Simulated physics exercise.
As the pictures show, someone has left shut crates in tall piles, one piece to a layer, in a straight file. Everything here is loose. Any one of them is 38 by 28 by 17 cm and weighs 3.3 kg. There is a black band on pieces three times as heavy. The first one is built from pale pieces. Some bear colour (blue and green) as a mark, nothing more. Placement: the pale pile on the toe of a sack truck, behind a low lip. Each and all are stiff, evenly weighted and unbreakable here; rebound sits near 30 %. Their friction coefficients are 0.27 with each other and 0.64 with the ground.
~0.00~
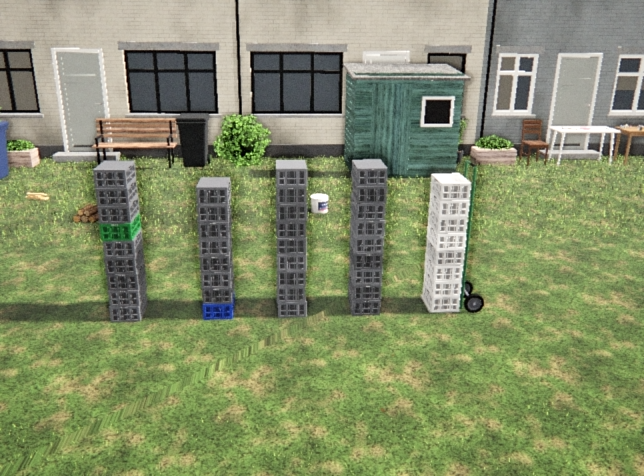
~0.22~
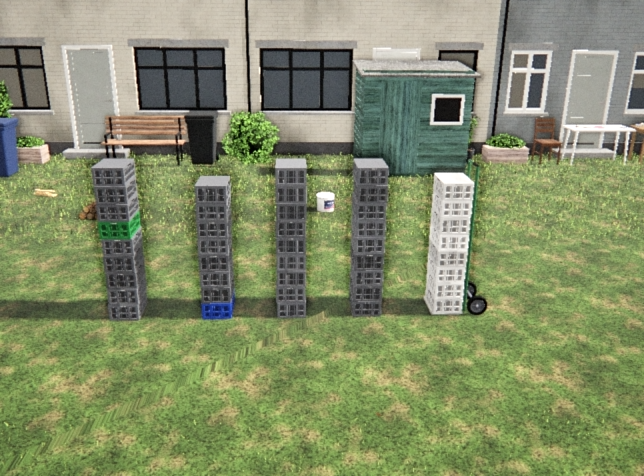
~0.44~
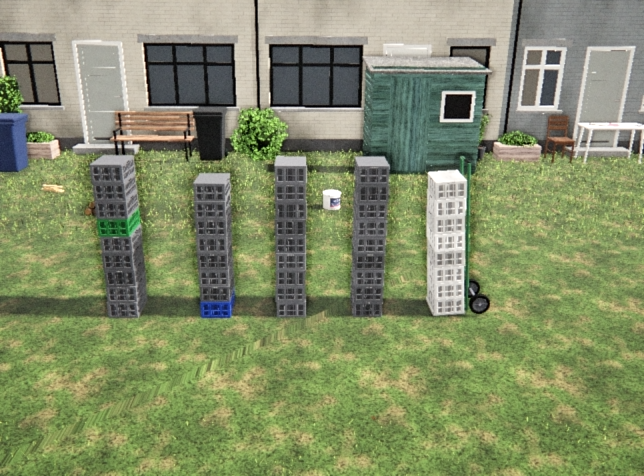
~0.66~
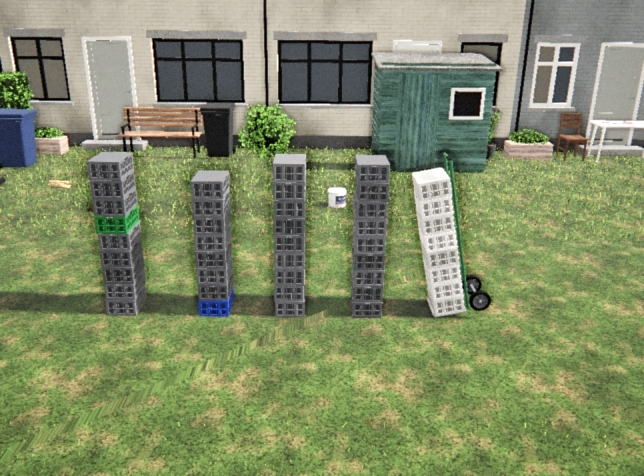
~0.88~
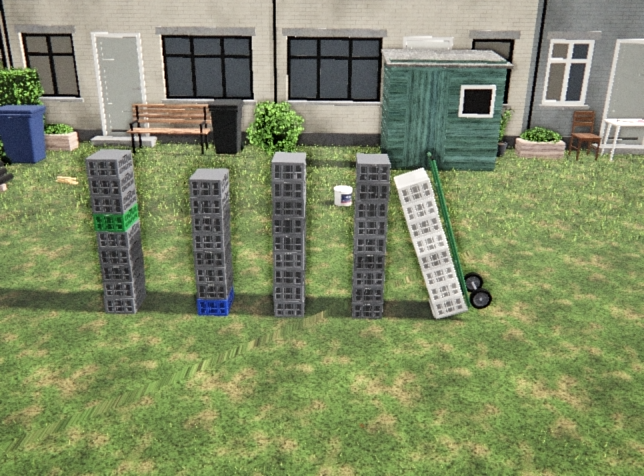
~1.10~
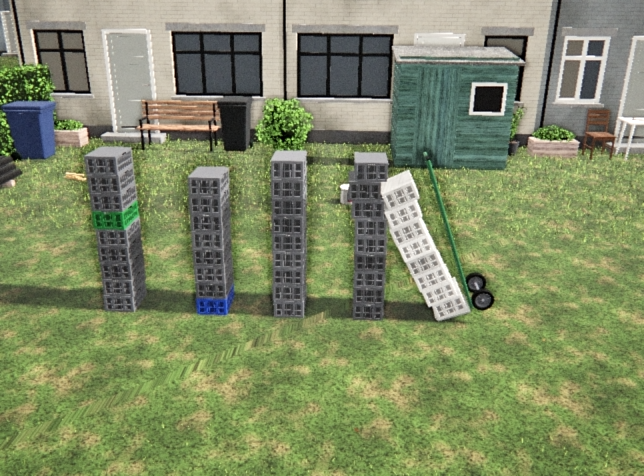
A green hand truck tips left, leaning its white crate stack against the neighbouring grey stack.
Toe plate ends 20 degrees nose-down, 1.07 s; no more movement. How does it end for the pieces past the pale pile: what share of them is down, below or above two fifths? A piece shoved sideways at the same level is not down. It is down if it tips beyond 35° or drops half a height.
The share down is above two fifths.
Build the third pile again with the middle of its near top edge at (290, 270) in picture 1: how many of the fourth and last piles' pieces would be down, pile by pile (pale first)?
Counts down - fourth: 7; last: 8.
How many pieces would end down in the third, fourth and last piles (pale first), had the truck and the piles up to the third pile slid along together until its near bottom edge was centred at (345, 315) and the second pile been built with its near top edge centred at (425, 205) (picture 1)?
Result: Third pile 7, fourth pile 7, last pile 8.
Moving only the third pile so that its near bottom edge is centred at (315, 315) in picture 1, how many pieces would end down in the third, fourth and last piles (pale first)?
Third 9, fourth 7, last 8 down.
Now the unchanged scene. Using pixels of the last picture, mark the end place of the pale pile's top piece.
(320, 256).
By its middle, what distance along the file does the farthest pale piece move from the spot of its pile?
Something like 130 cm along the file.
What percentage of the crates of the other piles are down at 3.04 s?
75 percent by then.
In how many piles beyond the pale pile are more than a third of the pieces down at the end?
Looks like 4 of them in total.
By 2.12 s, 8 of the pale pile down; 8 of the 35 other crates down.
By 3.04 s, 7 of the pale pile down; 27 of the 35 other crates down; green crate tilted 20°, 9 cm lower; blue crate tilted 7°.
When it is over (6.3 s), 7 of the pale pile down; 31 of the 35 other crates down; blue crate tilted 4°; green crate 85 cm lower. That is 89 per cent. In pixels of the last frame, middles, blue crate near (211, 297).
